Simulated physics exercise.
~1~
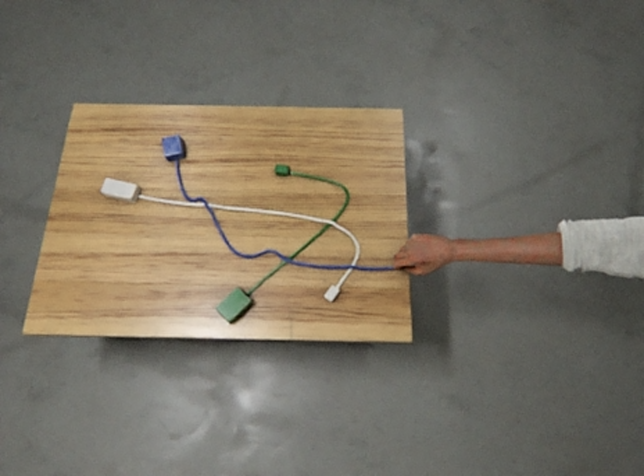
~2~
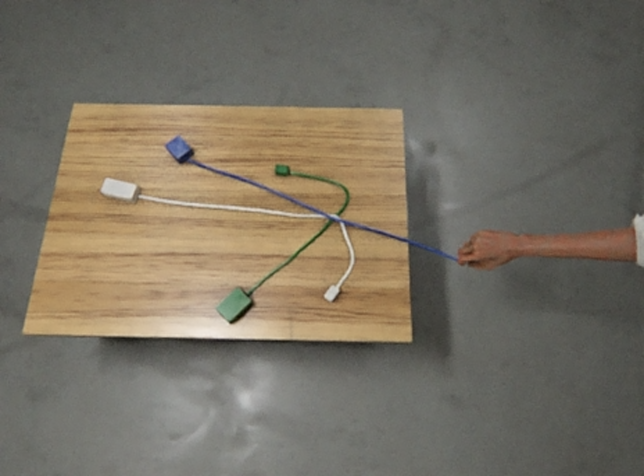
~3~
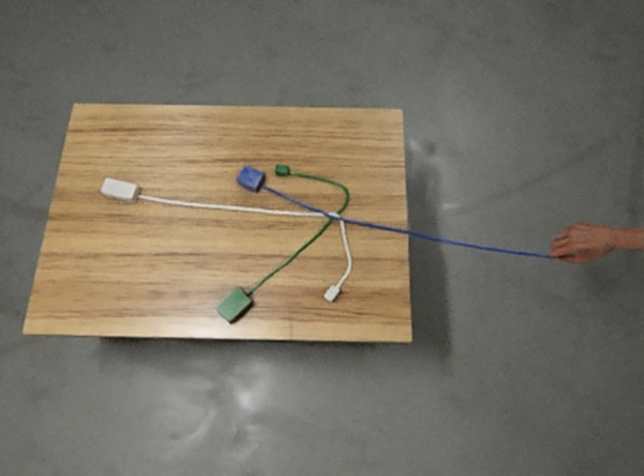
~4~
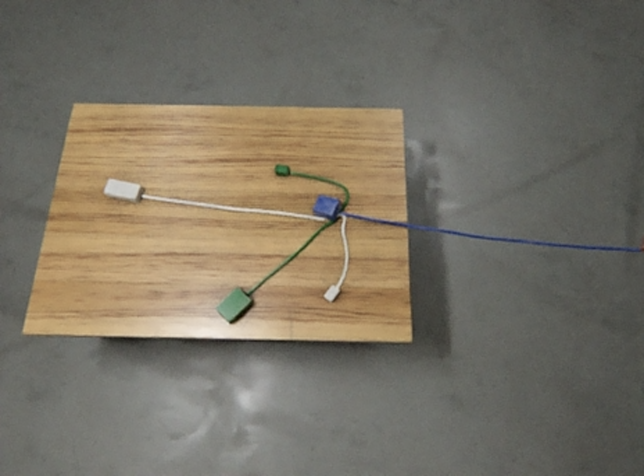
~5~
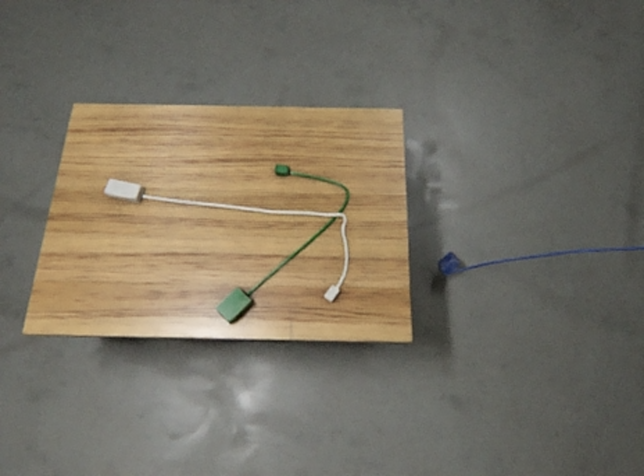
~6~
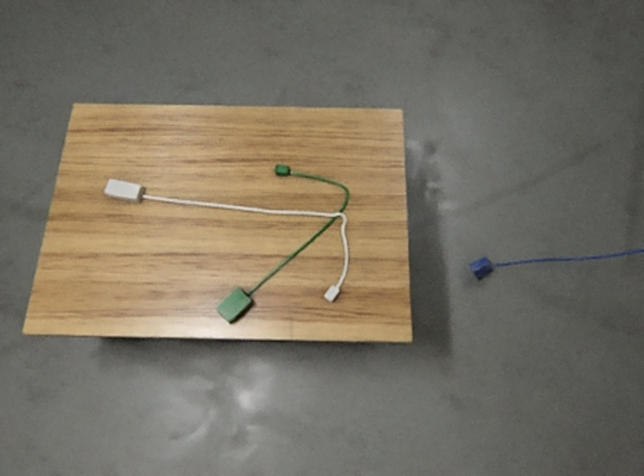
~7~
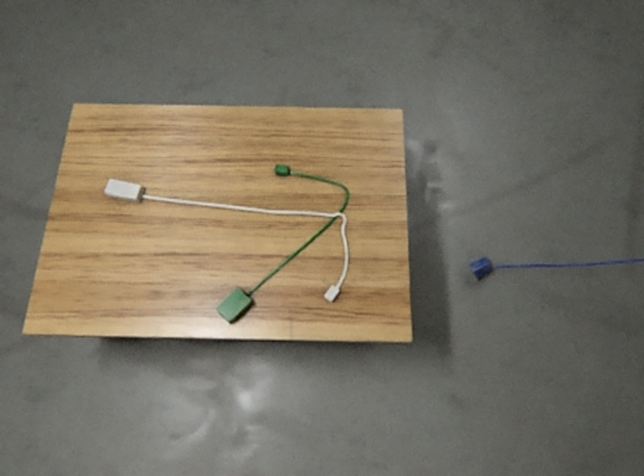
A hand reaching in from the right grips the end of a blue cable on a wooden table, seen from above against a grey floor. A white charger lies at the left, a blue one at the upper left and a green one near the front edge, their cables crossing near the right side. The hand pulls the blue cable taut to the right, and its charger slides across the tabletop, over the crossing cables. The charger goes off the right edge and ends up beyond the table, turned, while the white and green chargers stay in place.
